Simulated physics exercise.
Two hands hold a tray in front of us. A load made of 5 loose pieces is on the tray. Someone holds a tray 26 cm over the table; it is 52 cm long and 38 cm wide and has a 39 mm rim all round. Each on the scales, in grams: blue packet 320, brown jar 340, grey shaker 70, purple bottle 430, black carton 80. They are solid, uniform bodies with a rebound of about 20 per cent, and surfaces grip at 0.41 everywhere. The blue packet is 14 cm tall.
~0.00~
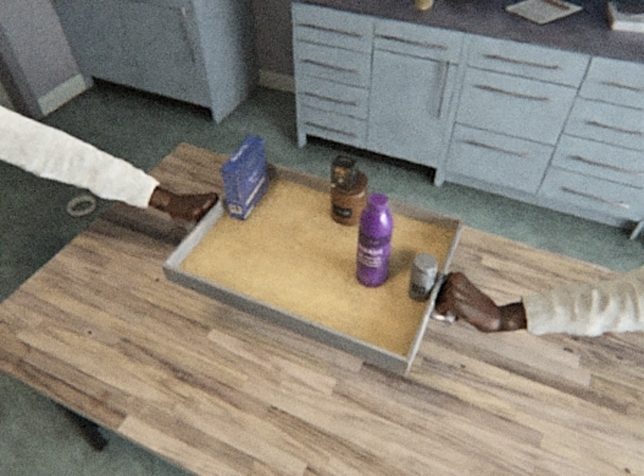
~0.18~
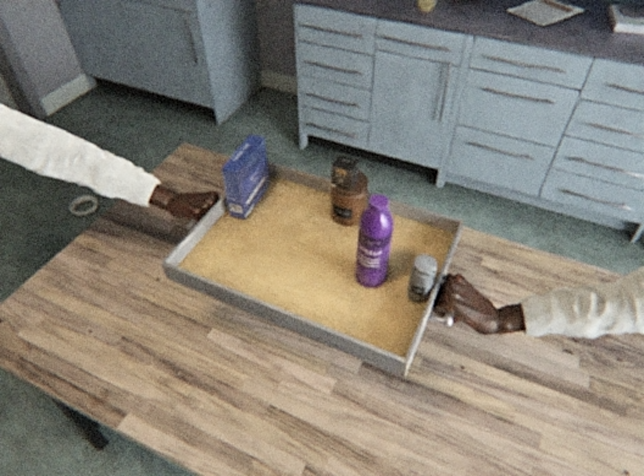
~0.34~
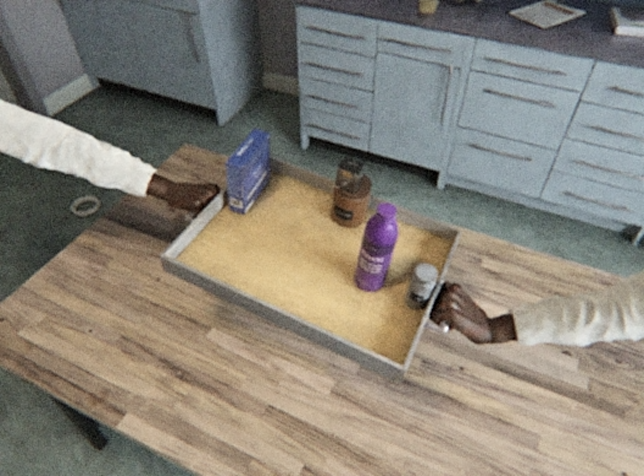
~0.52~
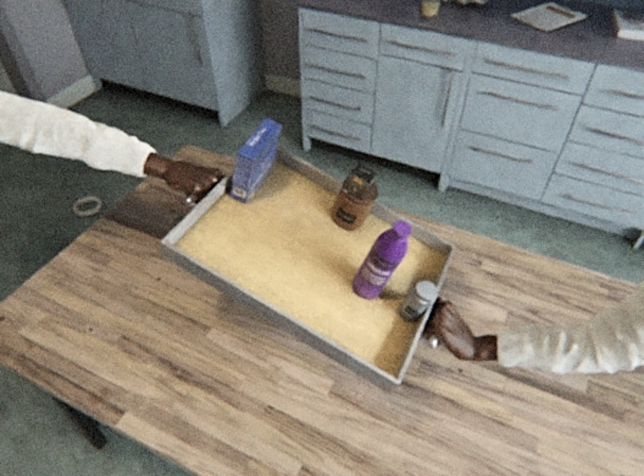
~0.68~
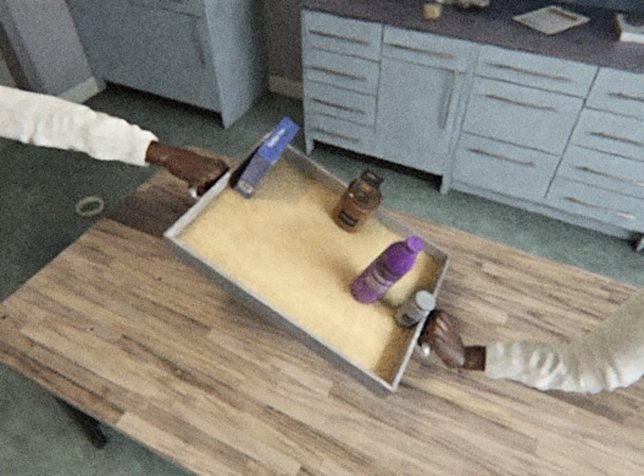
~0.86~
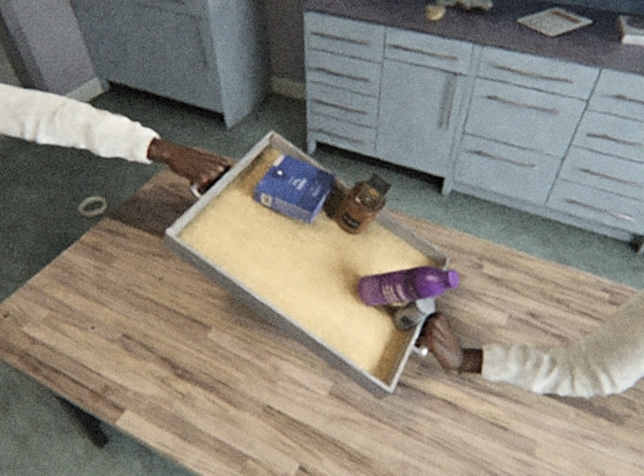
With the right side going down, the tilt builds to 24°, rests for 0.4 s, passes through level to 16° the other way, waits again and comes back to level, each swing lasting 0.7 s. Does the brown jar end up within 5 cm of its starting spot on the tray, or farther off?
It ends up farther off.
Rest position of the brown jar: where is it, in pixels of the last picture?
It settles at around (436, 229).
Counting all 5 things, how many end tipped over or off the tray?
Tally: 4.
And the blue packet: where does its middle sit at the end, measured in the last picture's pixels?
It ends up at about (376, 239).
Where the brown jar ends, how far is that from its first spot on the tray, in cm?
It ends up around 21 cm from its start.
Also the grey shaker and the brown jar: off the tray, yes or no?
Well, the grey shaker is still in bounds, and the brown jar is still in bounds.
Around 1.26 s, tilt 23°, right edge down; brown jar shifted 12 cm near (400, 235); blue packet on its side; purple bottle tipped 70° against what carries it.
Around 1.56 s, tilt 3°, right edge down; purple bottle and black carton now off the tray; brown jar shifted 21 cm near (436, 233); blue packet on its side.
Around 2.06 s, tilt 16°, left edge down; brown jar shifted 21 cm near (430, 207); blue packet on its side; grey shaker tipped 73° against what carries it.
Finally (3.5 s), off the tray, purple bottle and black carton; on their side or leaning hard on the tray, blue packet and grey shaker; not toppled but over 5 cm from the start, brown jar. Final places as that camera would see them, brown jar near (436, 229).
